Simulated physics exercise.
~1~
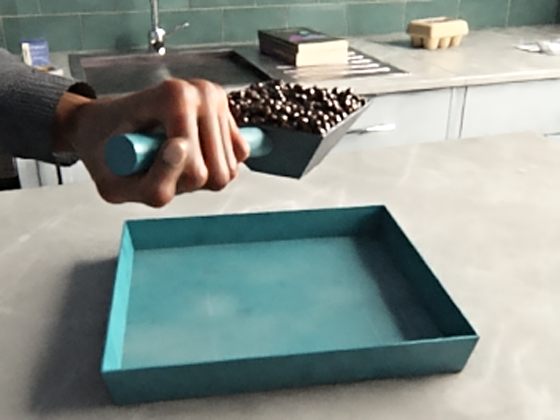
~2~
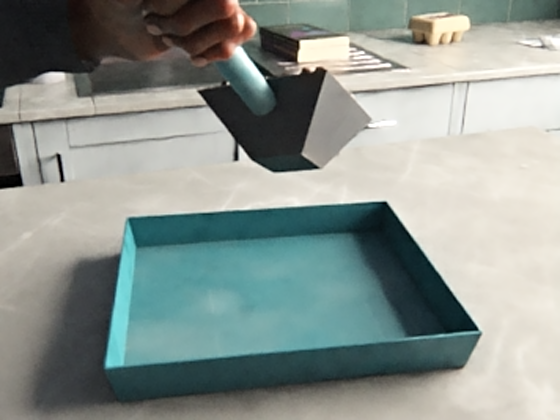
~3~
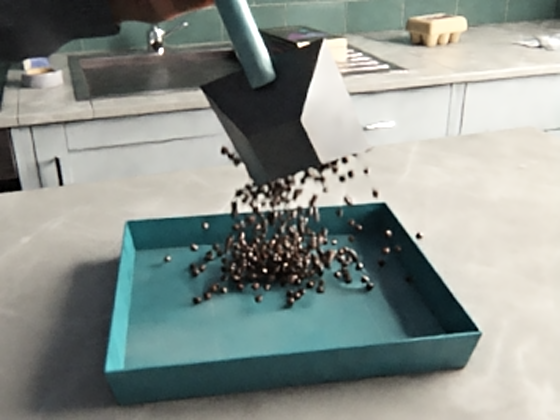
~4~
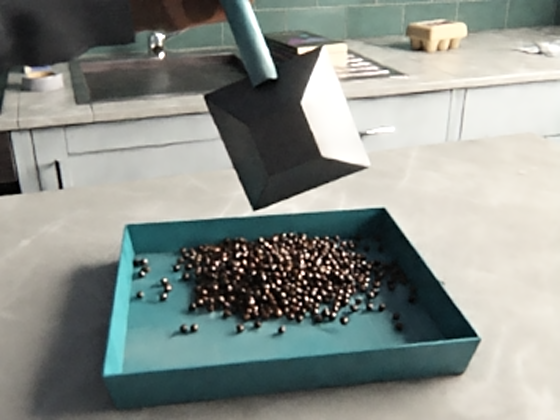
A hand tipped a dark scoop of coffee beans over a shallow teal tray on a kitchen counter, turning it until the beans poured down and scattered, leaving a loose pile in the tray beneath the upended scoop.
